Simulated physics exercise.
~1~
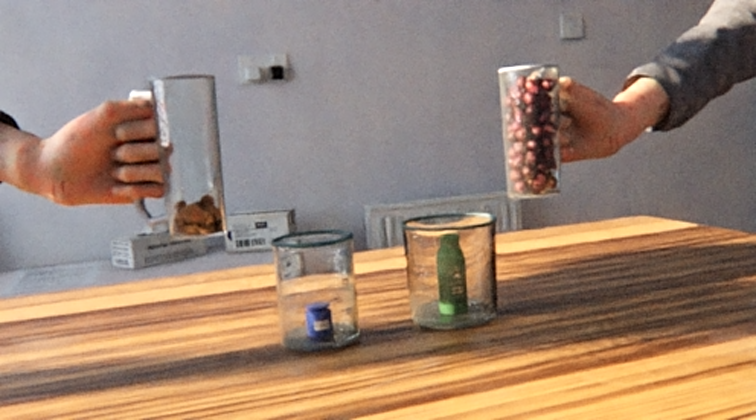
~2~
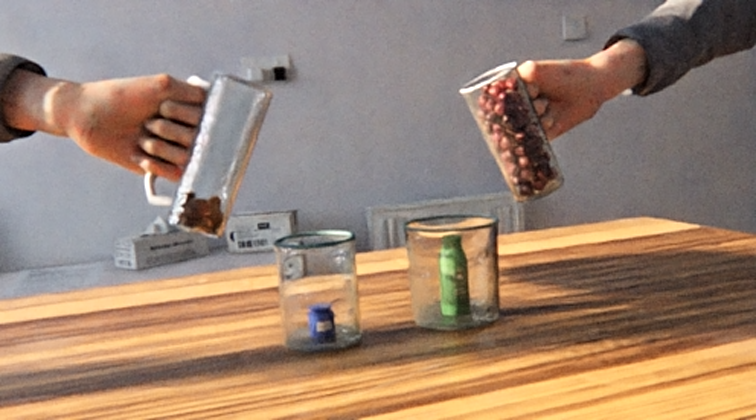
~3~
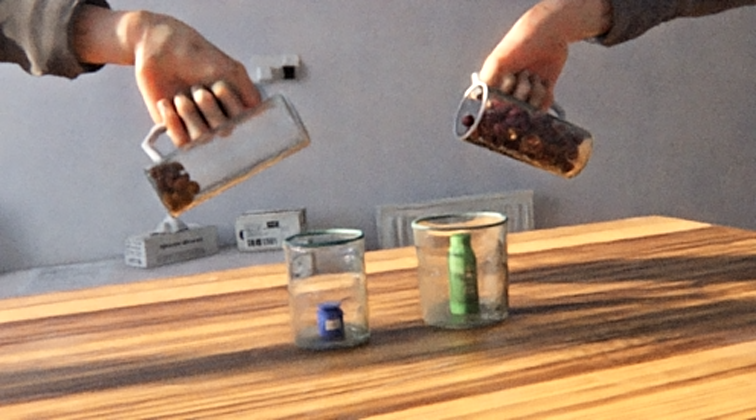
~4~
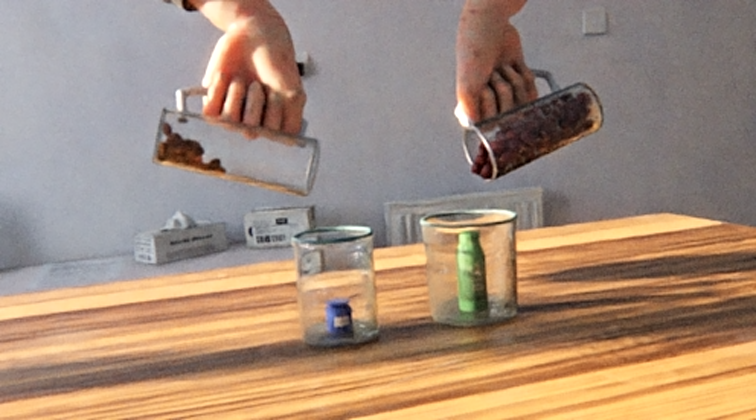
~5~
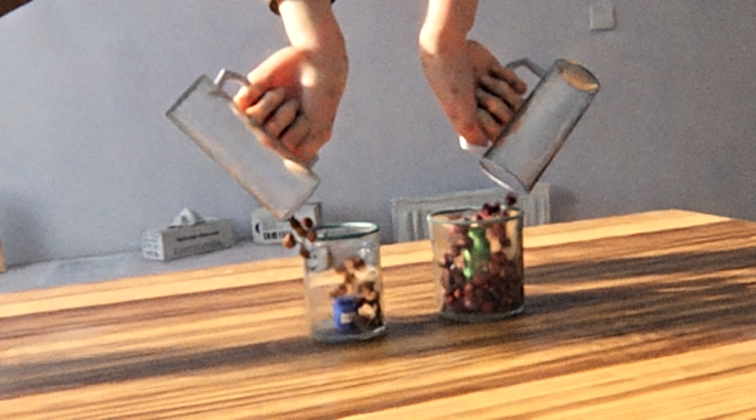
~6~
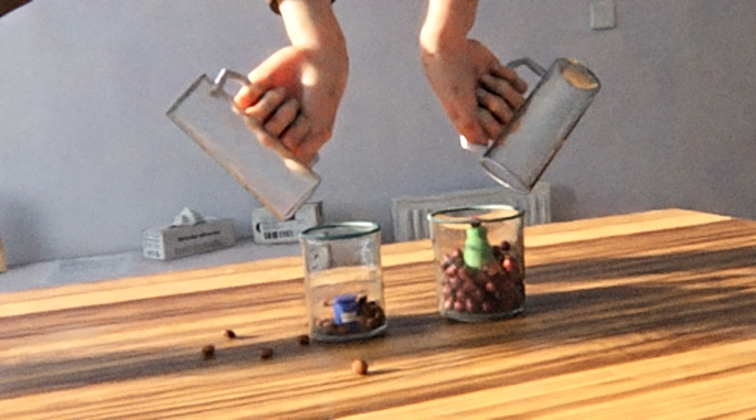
Two hands, reaching in from either side, hold clear handled cups above a striped wooden table seen from the front, near a grey wall. The left cup holds a few brown pieces and the right is full of dark red ones; below stand two clear glasses, a small blue object in the left and a taller green bottle in the right. The hands tip the cups onto their sides, then further, and the pieces tumble out. Several brown pieces land on the table. Finally both cups are empty, and the blue and green tops still show above the pieces.
